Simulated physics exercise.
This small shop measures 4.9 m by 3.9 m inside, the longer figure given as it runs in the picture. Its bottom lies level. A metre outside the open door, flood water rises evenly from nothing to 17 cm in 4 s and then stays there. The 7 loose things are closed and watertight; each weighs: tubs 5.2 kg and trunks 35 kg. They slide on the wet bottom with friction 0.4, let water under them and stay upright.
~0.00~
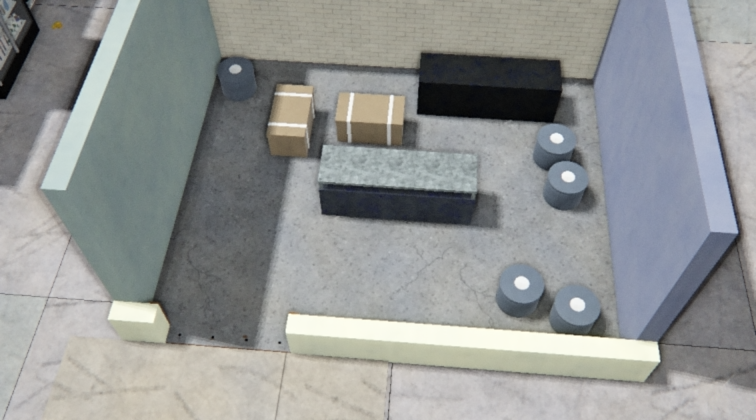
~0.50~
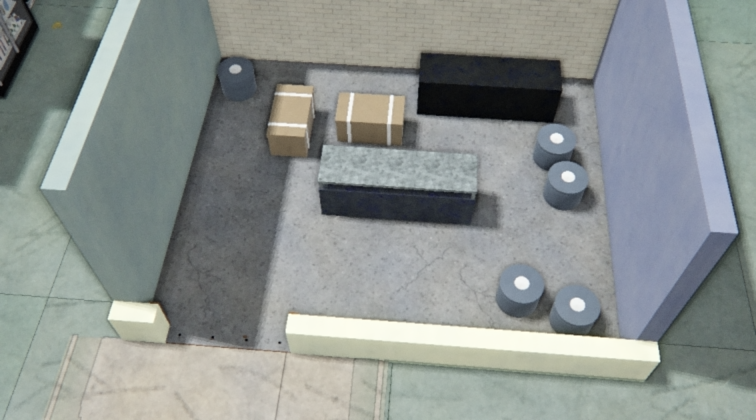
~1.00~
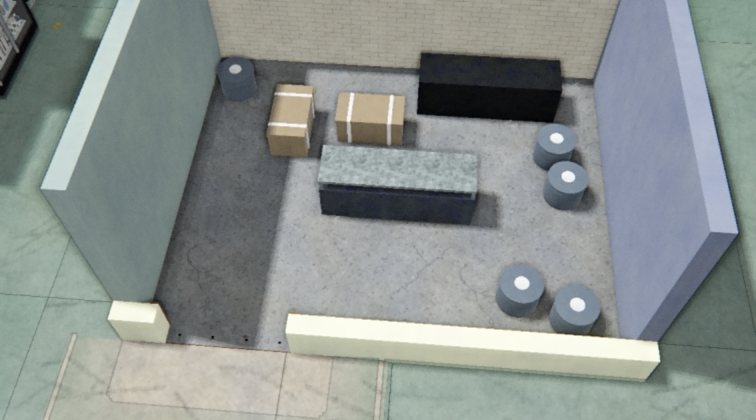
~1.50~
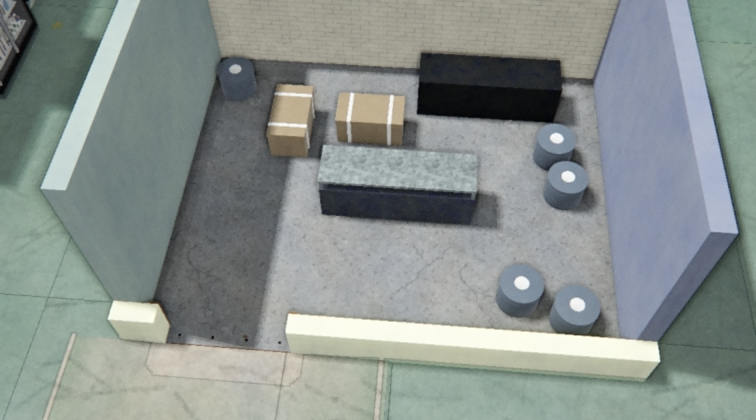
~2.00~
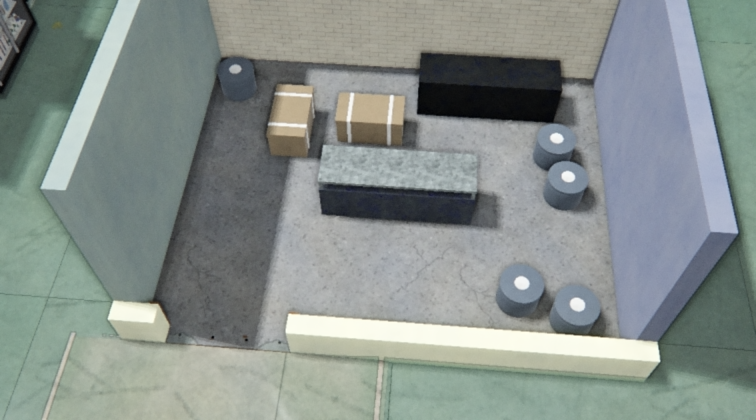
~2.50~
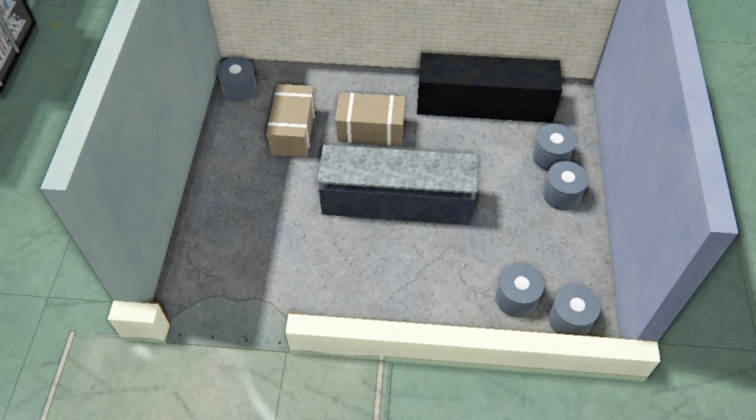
A small roofless room with a gap at the left of its low cream front wall is seen from high above, between a pale green wall and a bluish one. Grey tubs stand at the back left and along the right, with two strapped brown boxes, a black block and a grey-topped counter between. Nothing indoors shifts as the paving outside changes colour, then a thin dark wet patch spreads just inside the gap.
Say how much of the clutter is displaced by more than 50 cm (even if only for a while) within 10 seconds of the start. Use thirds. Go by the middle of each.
It is not even a third.
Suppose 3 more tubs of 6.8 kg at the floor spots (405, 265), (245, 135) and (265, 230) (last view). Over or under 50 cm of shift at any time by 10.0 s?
In that order: Under, more, past it.
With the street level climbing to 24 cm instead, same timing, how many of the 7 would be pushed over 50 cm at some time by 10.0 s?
In that case 3 of them.
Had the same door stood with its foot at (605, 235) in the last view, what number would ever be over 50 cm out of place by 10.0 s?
Then 2.
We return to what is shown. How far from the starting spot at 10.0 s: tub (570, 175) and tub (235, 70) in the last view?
In turn: 10 cm, 200 cm.
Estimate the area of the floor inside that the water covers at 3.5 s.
About 2.0 m2.
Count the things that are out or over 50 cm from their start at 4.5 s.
By then 0.
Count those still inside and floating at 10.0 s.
2 of them.
After 3.5 s 0 of 7 are over 50 cm from their spots; 0 afloat.
After 4.5 s 0 of 7 are over 50 cm from their spots; 0 afloat.
After 7.0 s 0 of 7 are over 50 cm from their spots; 1 afloat.
After 10.0 s 1 of 7 are over 50 cm from their spots, and 1 have been at some point; 2 afloat.
